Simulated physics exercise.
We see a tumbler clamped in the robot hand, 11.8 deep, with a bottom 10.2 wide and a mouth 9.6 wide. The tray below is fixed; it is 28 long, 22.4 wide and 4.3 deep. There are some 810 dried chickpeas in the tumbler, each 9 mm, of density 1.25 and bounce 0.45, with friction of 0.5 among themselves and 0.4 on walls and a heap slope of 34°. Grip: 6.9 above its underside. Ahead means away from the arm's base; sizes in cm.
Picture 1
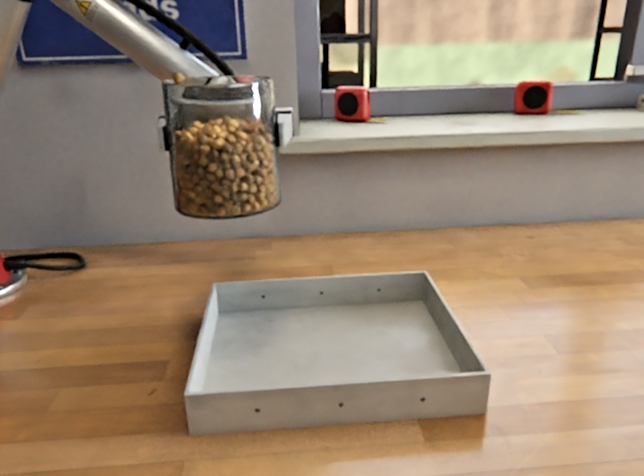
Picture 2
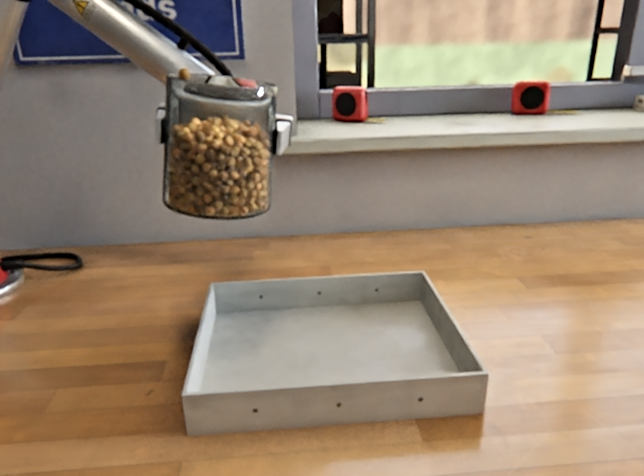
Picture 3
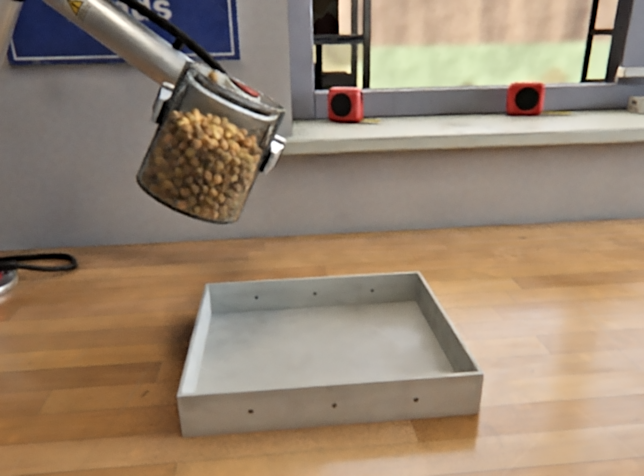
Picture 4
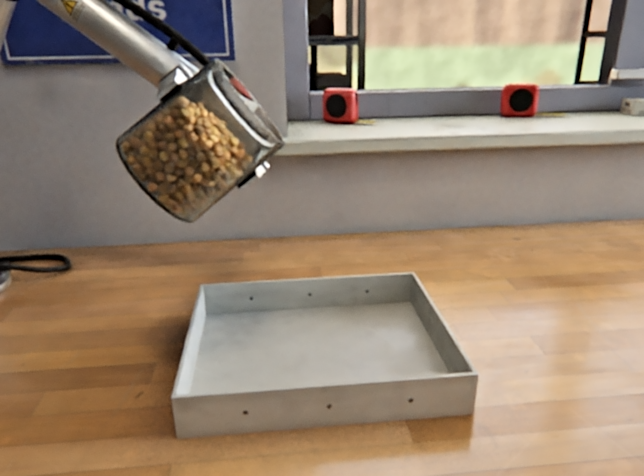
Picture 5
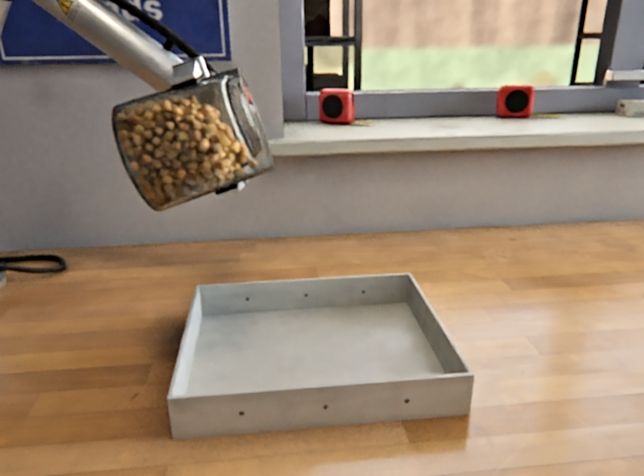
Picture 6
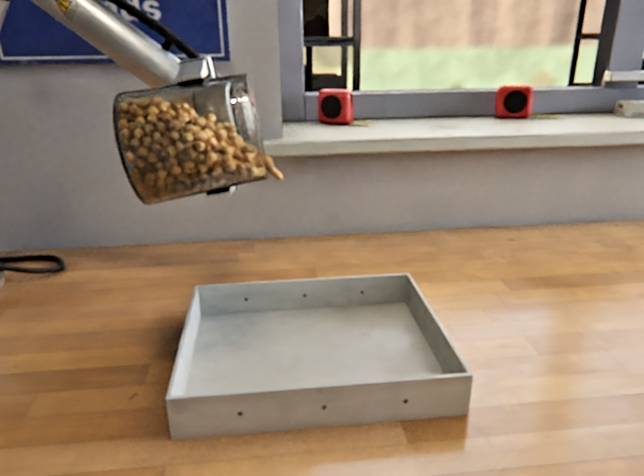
In the video, a robot arm holds a clear tumbler of dried chickpeas above a wooden table, beside an empty gray tray, and rotates it until its mouth points right, with the chickpeas shifting toward the rim.
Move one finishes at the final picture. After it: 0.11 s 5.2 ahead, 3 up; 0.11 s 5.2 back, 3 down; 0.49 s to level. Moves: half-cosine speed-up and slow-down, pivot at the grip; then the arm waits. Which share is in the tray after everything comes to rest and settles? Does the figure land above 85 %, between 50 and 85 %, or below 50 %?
The figure lands between 50 and 85 %.
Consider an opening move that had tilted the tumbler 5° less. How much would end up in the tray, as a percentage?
Then about 65 per cent.
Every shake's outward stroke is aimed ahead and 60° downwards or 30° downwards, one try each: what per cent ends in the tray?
Near 10 and 25 percent respectively.
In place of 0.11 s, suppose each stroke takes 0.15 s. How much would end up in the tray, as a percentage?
Estimate: Near 50 per cent.
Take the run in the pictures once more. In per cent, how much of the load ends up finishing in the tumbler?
About 15 percent.
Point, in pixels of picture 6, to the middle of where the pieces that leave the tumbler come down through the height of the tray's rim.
Centre: Roughly (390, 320).
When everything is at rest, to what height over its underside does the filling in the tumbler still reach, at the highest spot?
Around 4.5 cm up.
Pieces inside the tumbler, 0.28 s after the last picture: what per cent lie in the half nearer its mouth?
Close to 90 in a hundred.
Then, 0.28 s on, tilted 78° forward, highest piece 25 above the table; 114 in the tumbler, 4 in the tray, 688 in flight or on a rim.
Then, 0.57 s on, tilted 16° forward, highest piece 26 above the table; 597 in the tray, 106 on the table or floor, 102 in the tumbler, 1 in flight or on a rim.
Then, 0.91 s on, level, highest piece 24 above the table; 598 in the tray, 106 on the table or floor, 102 in the tumbler.
Then, 1.96 s on, level, highest piece 24 above the table; 598 in the tray, 106 on the table or floor, 102 in the tumbler.
In the end, 598 in the tray, 106 on the table or floor, 102 in the tumbler. That is 74 % in the tray.
